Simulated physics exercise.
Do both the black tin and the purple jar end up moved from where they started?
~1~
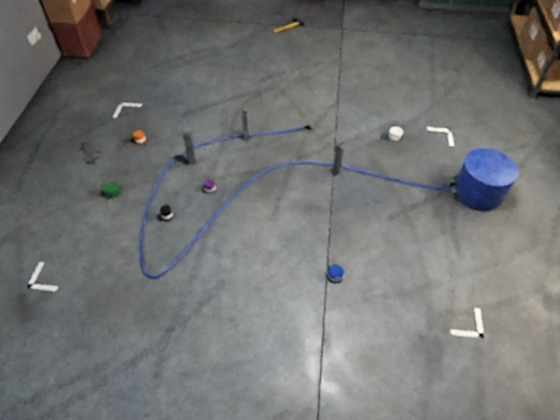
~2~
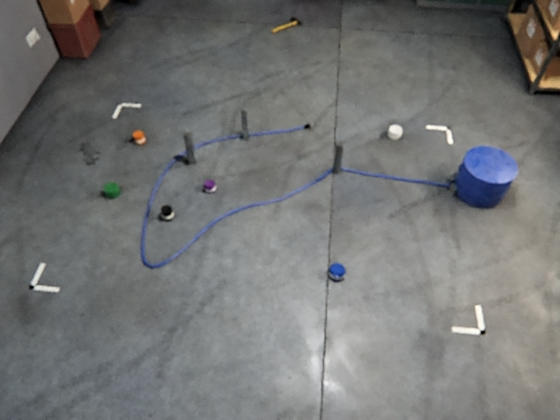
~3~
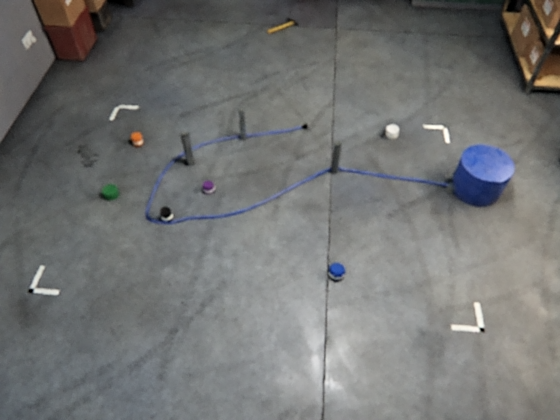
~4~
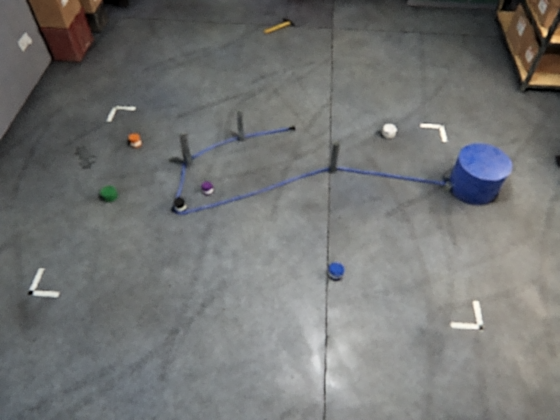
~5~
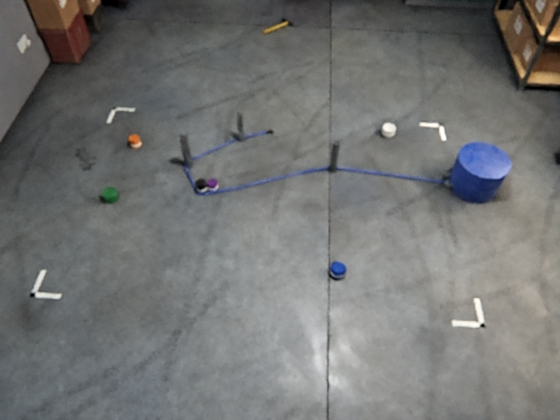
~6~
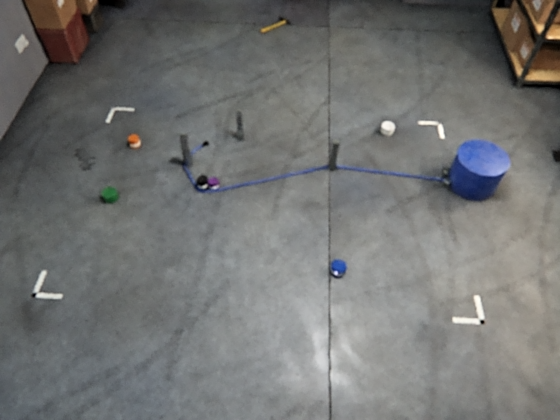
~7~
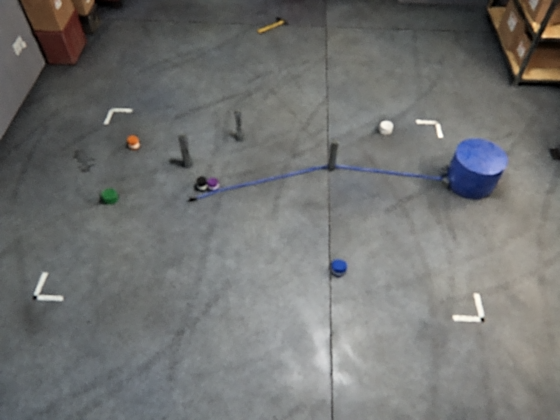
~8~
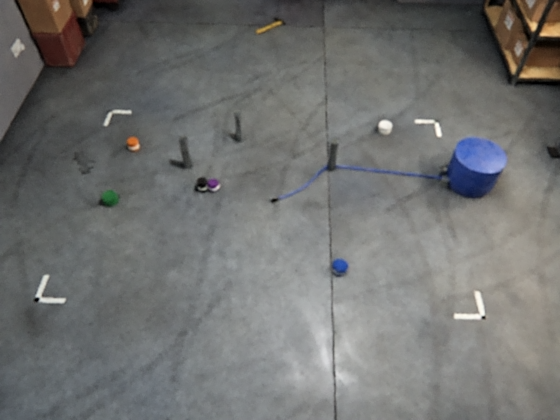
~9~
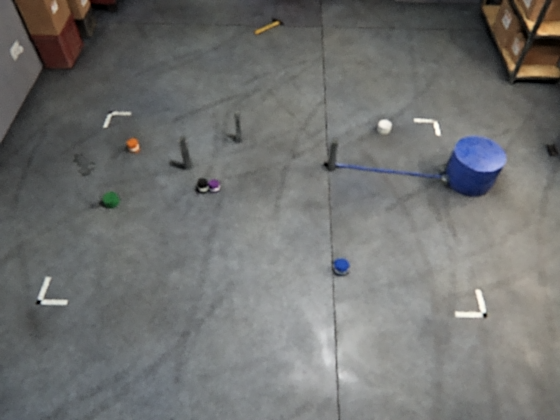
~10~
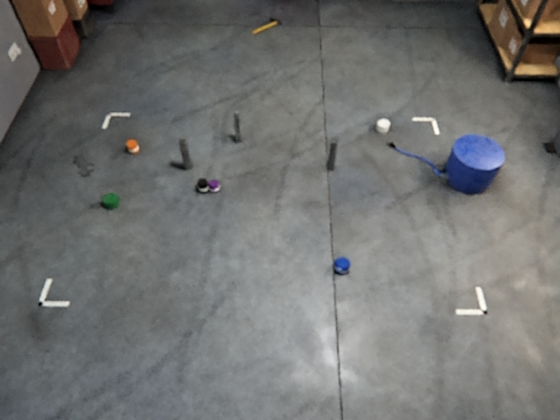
Yes, both leave their places. The lead drags the black tin to the right and up against the purple jar, which shifts only slightly.
In this clip, a blue reel draws in a blue lead looped among upright posts on a concrete floor, dragging a black tin against a purple jar, which shifts slightly. The lead slips free past the posts, and a short length remains out.
